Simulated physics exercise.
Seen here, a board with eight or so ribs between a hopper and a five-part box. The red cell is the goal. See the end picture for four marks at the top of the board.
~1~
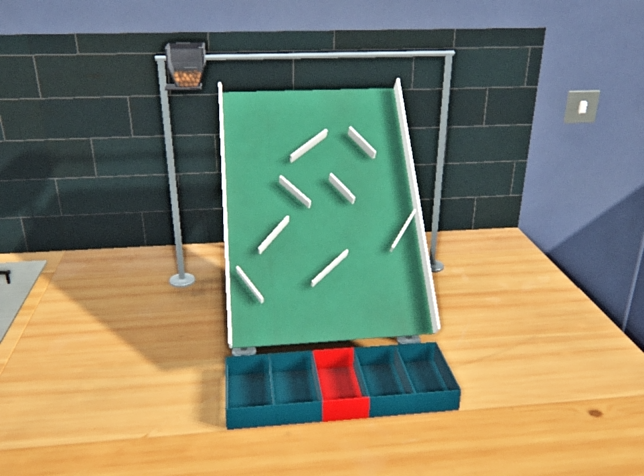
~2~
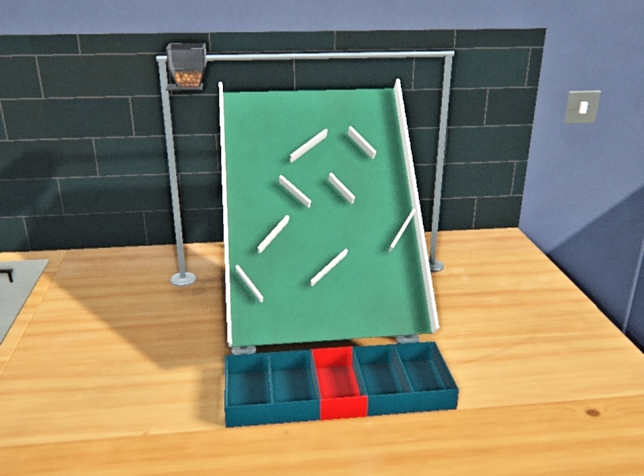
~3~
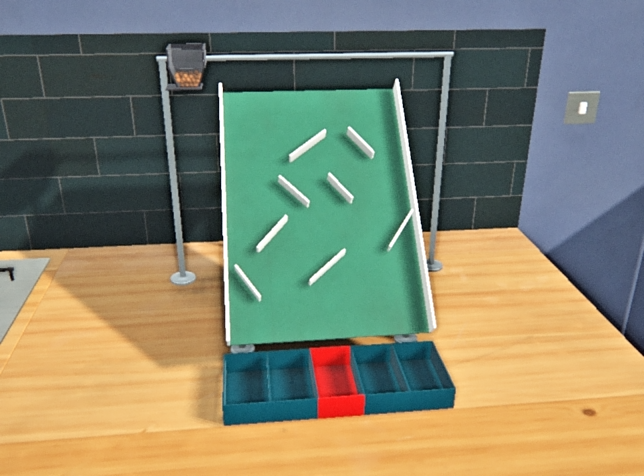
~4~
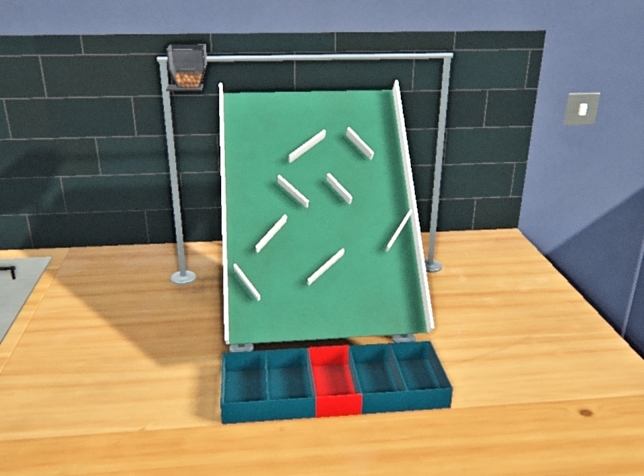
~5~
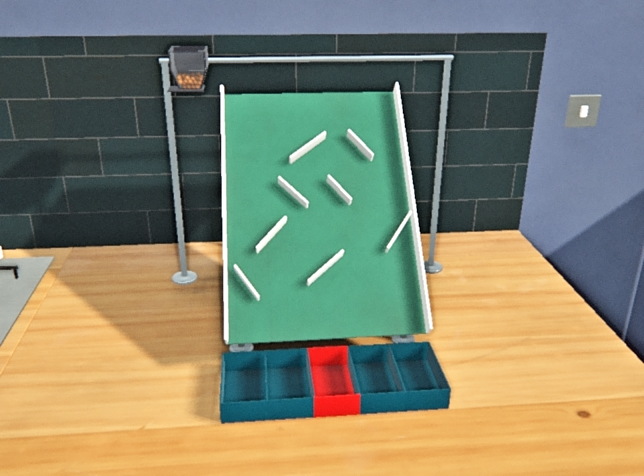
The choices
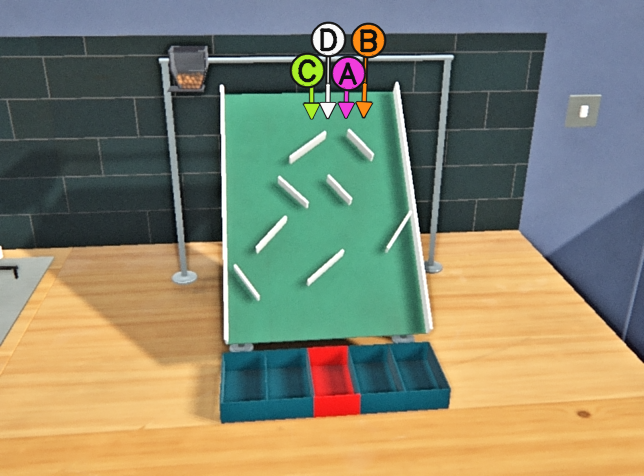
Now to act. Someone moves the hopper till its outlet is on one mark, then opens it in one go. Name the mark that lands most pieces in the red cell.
Go for B.
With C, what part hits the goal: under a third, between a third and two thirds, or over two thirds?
It is under a third.
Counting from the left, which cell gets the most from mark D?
It is the fourth one.
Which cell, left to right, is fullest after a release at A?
The fourth from the left.
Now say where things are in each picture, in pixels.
The first picture shows hopper (188, 77), cereal balls, door shut.
The second picture shows ribs (291, 156) to (327, 130), (350, 127) to (375, 152), (280, 176) to (310, 202).
The third picture shows ribs (329, 173) to (352, 198), (258, 247) to (287, 215), (390, 246) to (413, 209).
The fourth picture shows ribs (235, 265) to (259, 296), (309, 280) to (344, 249).
The fifth picture shows red cell (337, 405), number 3 of 5 from the left.
On the marked copy, mark A meets the board at (346, 112); mark B meets the board at (363, 111); mark C meets the board at (311, 112); mark D meets the board at (327, 112).
For mark A, roughly a quarter in the red cell, the larger part in other cells, just a few outside the box.
For mark B, roughly half in the red cell, roughly half in other cells, just a few outside the box.
For mark C, about a tenth in the red cell, the larger part in other cells, about a tenth outside the box.
For mark D, about a tenth in the red cell, the larger part in other cells, just a few outside the box.
